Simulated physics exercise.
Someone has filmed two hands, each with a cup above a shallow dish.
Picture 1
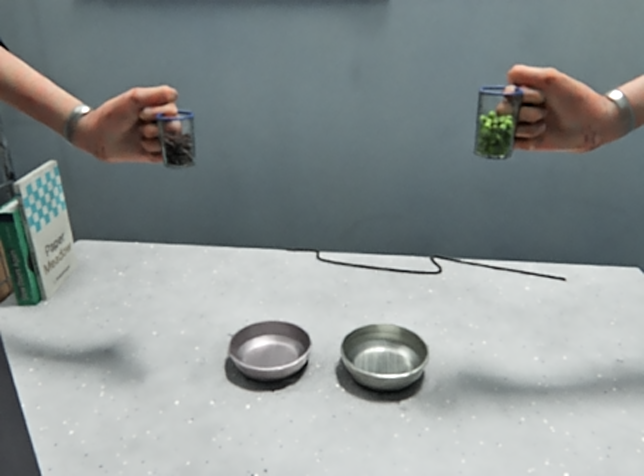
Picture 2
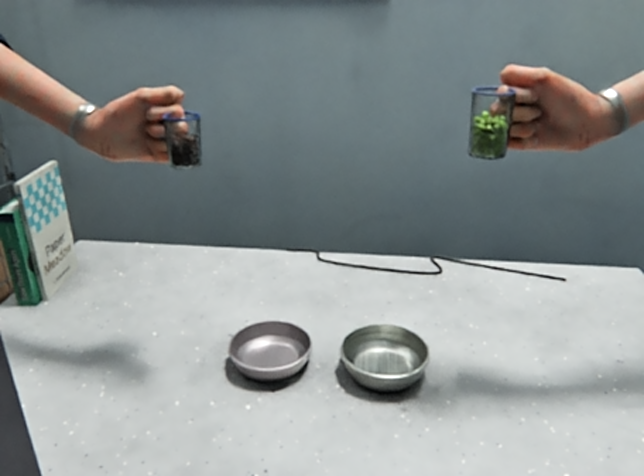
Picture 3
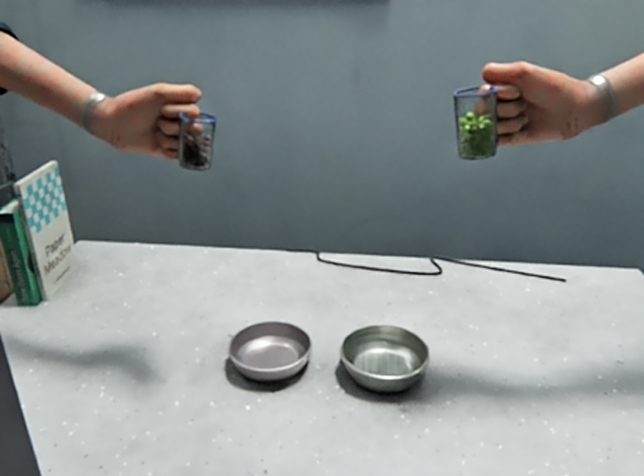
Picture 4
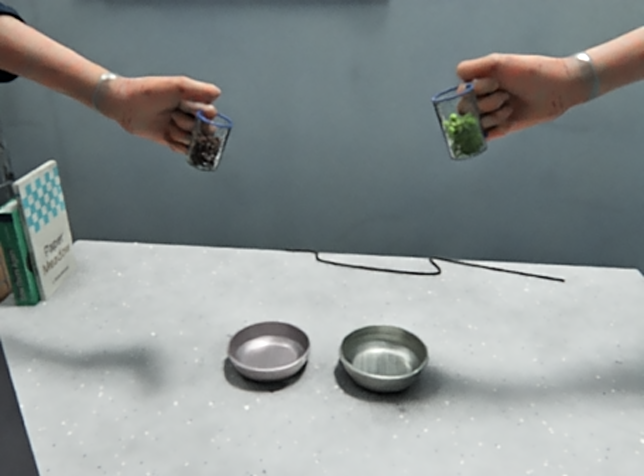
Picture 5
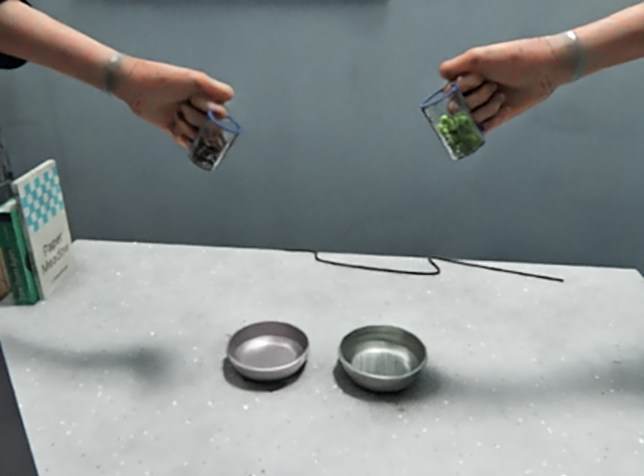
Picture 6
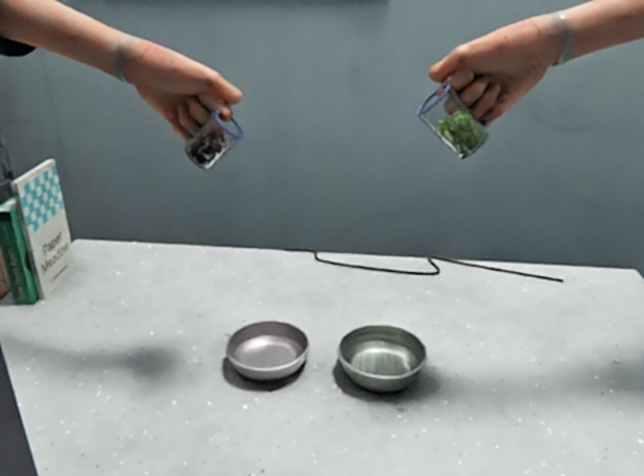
Two hands bring small filled cups closer together above two dishes, gradually tilting them inward.
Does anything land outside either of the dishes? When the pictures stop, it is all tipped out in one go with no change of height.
At the end, left dish: Bits lost; right dish: Bits lost.
Then, 0.36 s on from there, left, the whole lot still in the cup; right, the whole lot still in the cup.
Then, 0.67 s on from there, left, the bulk still in the cup, near a quarter in the air; right, the bulk still in the cup, a little in the air.
Then, 0.94 s on from there, left, near a third in the dish, near two thirds in the air; right, only a few still in the cup, near a third in the dish, near two thirds in the air.
In the end, left, all but a few in the dish, a little outside the dish; right, the bulk in the dish, a little outside the dish.
